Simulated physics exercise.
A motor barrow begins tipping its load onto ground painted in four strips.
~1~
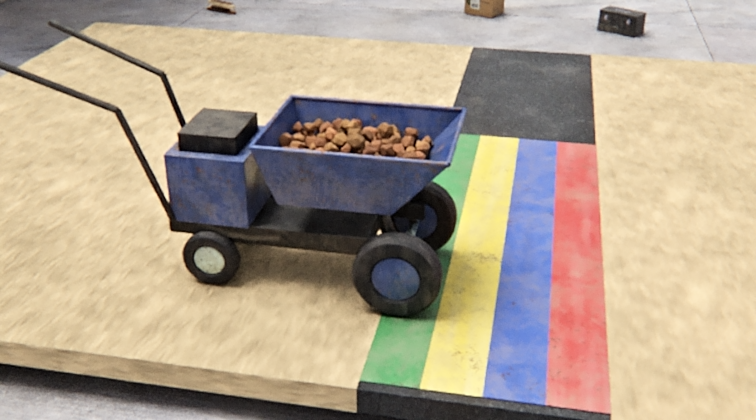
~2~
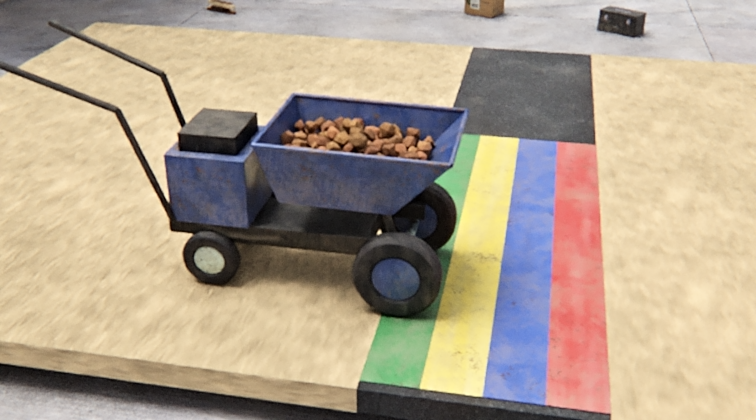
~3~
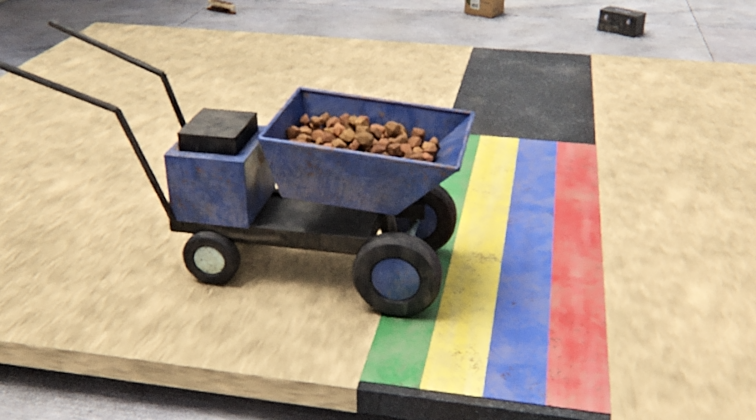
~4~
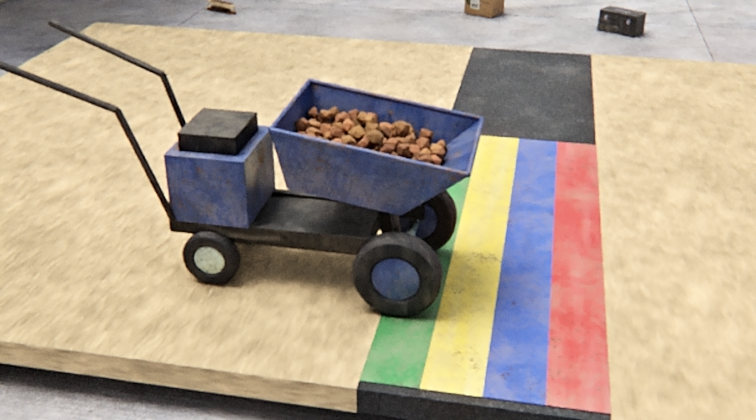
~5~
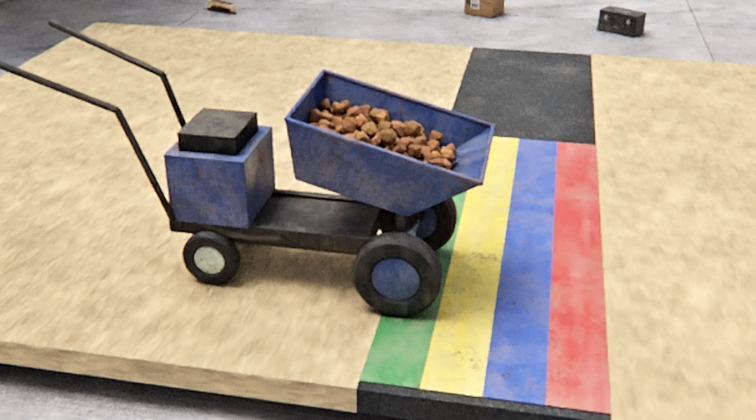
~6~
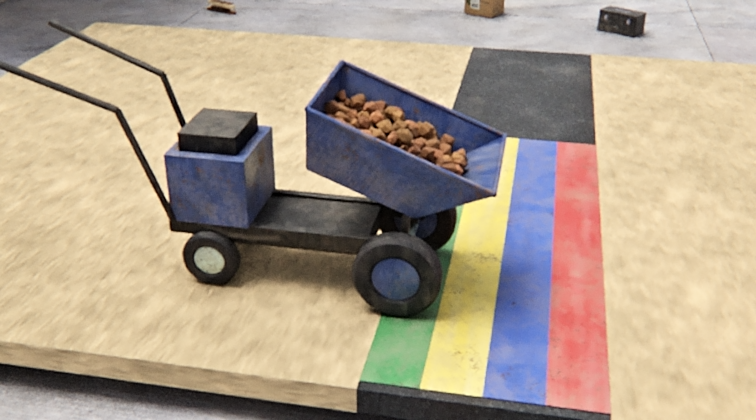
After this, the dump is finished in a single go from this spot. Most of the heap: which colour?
Colour: Red.
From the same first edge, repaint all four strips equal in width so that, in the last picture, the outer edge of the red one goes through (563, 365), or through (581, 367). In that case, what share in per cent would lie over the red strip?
About 20 % and 40 %.
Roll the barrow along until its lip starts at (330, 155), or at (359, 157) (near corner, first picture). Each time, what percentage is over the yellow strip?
First position: Some 40 percent; second position: Some 30 percent.
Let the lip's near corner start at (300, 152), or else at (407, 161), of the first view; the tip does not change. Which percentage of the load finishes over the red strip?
Okay, so the first one ends at 10 % and the second at 40 %.
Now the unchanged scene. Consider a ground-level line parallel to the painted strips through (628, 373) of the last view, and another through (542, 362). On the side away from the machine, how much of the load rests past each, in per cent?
In order: 30 percent, then 90 percent.
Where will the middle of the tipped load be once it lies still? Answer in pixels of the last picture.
Roughly at (595, 295), give or take.
Soon, skip tipped steeply; all in the skip.
A while on, skip tipped right over; about half in the skip; a small part over the blue strip; about a third over the red strip; a small part off the paint.
Towards the end, skip tipped right over; a small part in the skip; a stray few over the yellow strip; a small part over the blue strip; about half over the red strip; about a third off the paint.
Finally, skip tipped right over; a small part in the skip; none over the green strip; a stray few over the yellow strip; a small part over the blue strip; about half over the red strip; about a third off the paint.
